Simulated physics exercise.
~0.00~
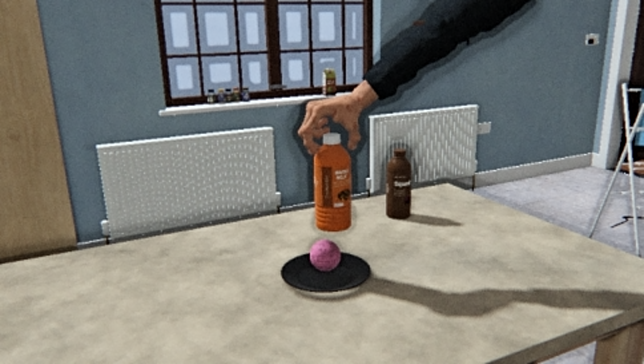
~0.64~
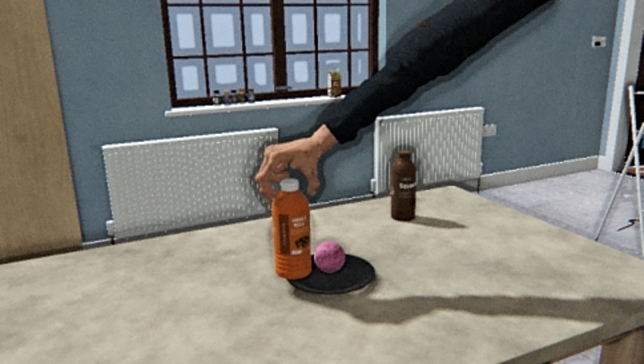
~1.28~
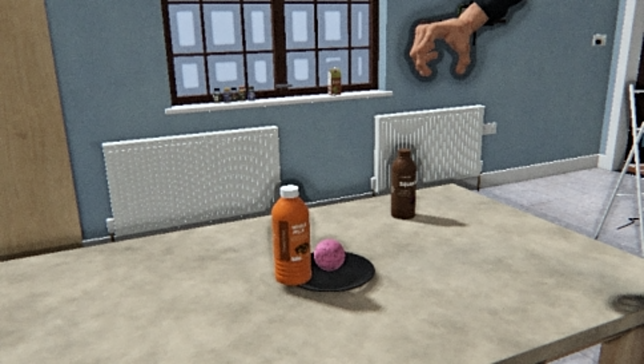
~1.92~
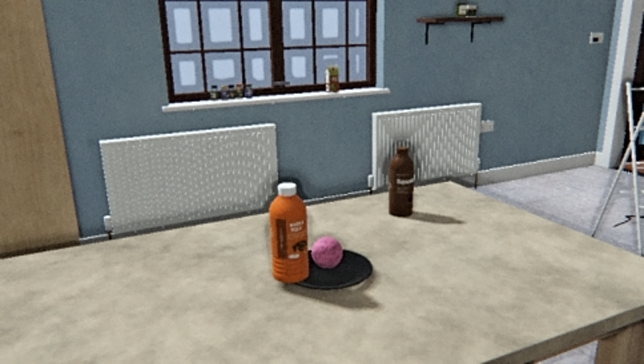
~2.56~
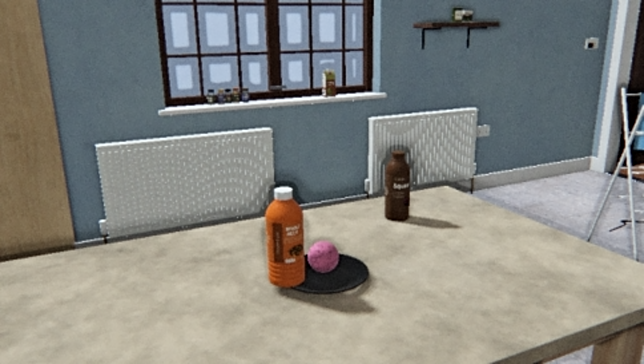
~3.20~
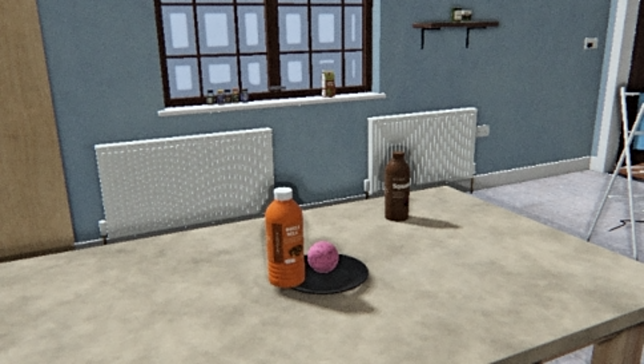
The clip opens on a pale tabletop with a pink ball on a black plate and a brown bottle farther back to the right, while a hand grips an orange bottle by its white cap behind the ball. The hand, reaching in from the upper right, moves the orange bottle left and down, standing it upright beside the ball at the plate's left edge. It then lets go and draws back toward the upper right, out of view. The orange bottle stays standing without tipping. At the end, the bottles, ball and plate all remain still.
